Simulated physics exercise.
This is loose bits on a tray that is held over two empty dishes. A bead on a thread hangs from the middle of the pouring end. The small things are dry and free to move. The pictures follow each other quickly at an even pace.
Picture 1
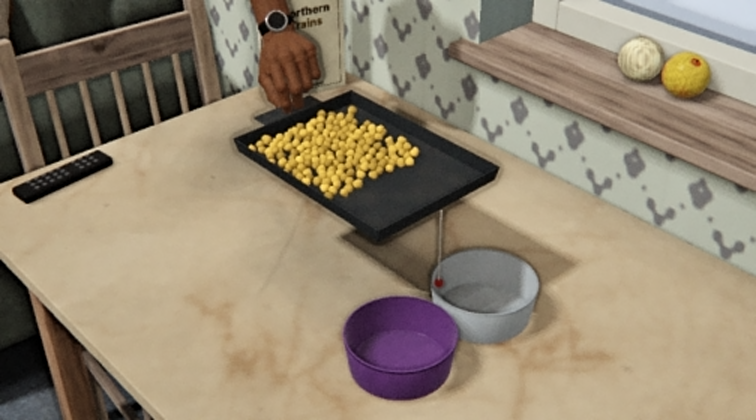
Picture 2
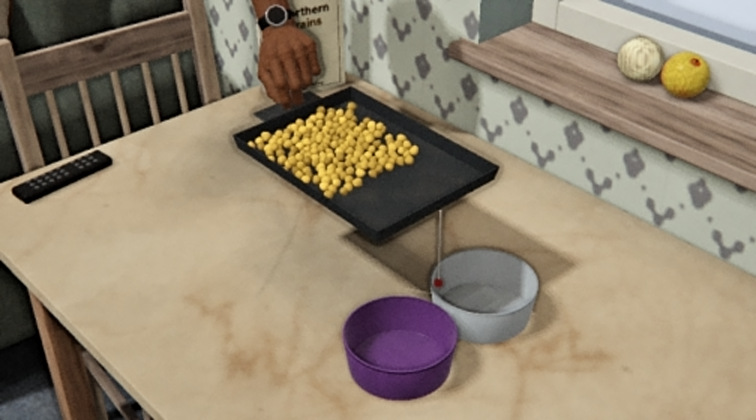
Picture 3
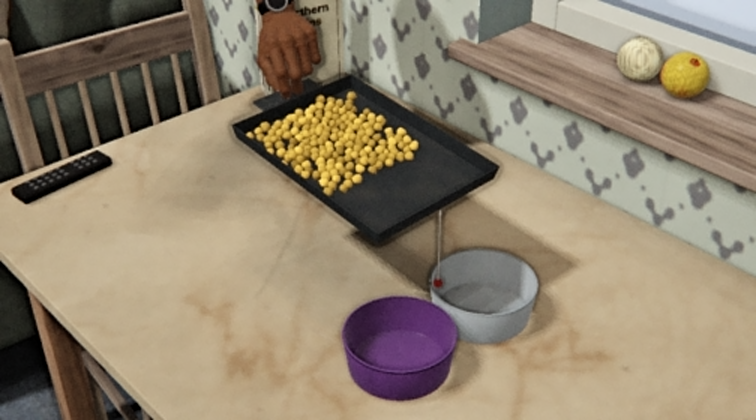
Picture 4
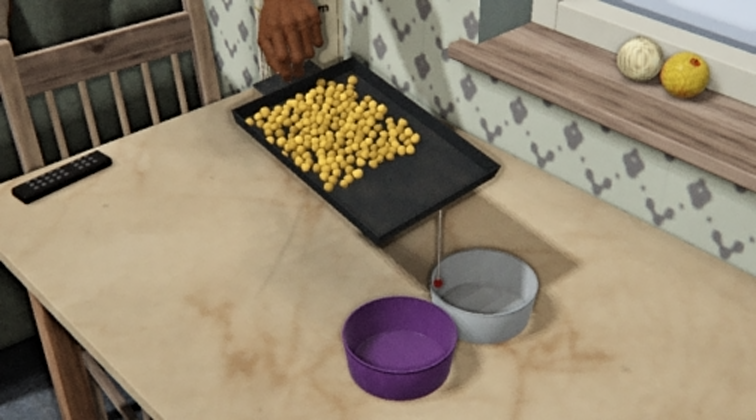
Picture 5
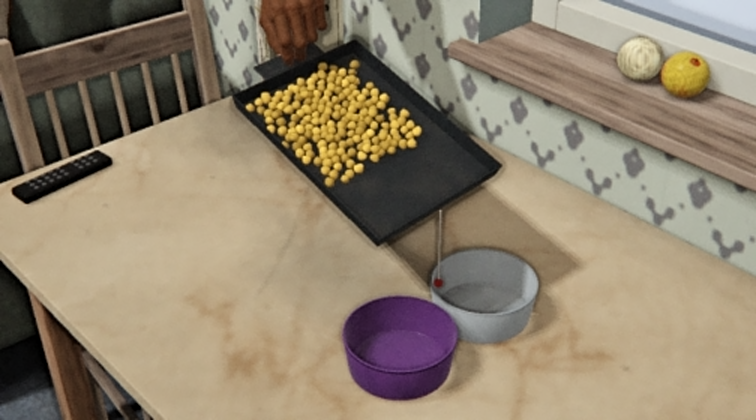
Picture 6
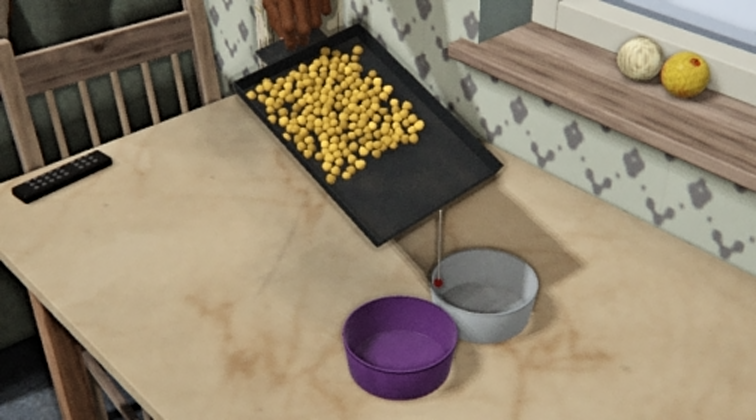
A dark tray of yellow puffed balls is held by a hand above a pale, marbled table, seen from above at an angle in a room with patterned wallpaper. A red bead hangs from its near end, with purple and grey dishes below, a black remote at left and two balls on the sill. The hand steadily raises the far end, the near end's left corner dips slightly, and the camera stays still.
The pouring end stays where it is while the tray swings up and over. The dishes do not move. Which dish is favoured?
The left one ends fuller.
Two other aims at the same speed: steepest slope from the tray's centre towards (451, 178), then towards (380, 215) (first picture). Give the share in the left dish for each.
In turn 0 and 90 in a hundred.
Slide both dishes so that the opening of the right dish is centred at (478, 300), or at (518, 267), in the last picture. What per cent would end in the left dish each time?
The first gives 50 %, the second 60 %.
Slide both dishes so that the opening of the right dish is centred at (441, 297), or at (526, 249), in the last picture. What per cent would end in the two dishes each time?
First some 60, then 30 per cent.
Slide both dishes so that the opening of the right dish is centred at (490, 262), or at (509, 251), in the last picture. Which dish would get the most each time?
At the first place the left-hand dish, at the second left.
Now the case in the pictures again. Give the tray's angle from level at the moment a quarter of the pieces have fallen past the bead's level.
Near 95 degrees.
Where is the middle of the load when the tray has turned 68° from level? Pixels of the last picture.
At about (408, 193).
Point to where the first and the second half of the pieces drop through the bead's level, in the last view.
The first part at (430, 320); the rest at (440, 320).
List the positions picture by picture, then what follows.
In the first frame, corners of the pouring end at (378, 228) and (495, 167), level; middle of the load at (336, 148), puffed corn balls; left dish at (440, 375); right dish at (523, 319); bead on its thread at (439, 283).
In the second frame, corners of the pouring end at (378, 228) and (495, 166), level; middle of the load at (335, 145).
In the third frame, corners of the pouring end at (378, 230) and (495, 166), tipped barely, lowest at the left corner; middle of the load at (335, 138).
In the fourth frame, corners of the pouring end at (379, 233) and (496, 165), tipped a little, lowest at the left corner; middle of the load at (336, 127).
In the fifth frame, corners of the pouring end at (380, 236) and (498, 165), tipped clearly, lowest at the left corner; middle of the load at (337, 116).
In the sixth frame, corners of the pouring end at (380, 238) and (499, 164), tipped clearly, lowest at the left corner; middle of the load at (339, 106); left dish at (439, 375); right dish at (523, 319).
Soon, tray tipped steeply; nearly all on the tray; a small part in the air.
A while on, tray tipped past a quarter turn; about two thirds on the tray; about a quarter in the left dish; a stray few in the right dish; a small part outside both; a small part in the air.
Towards the end, tray tipped past a quarter turn; about two thirds in the left dish; a small part in the right dish; about a quarter outside both.
Finally, tray tipped past a quarter turn; about two thirds in the left dish; a small part in the right dish; about a quarter outside both.
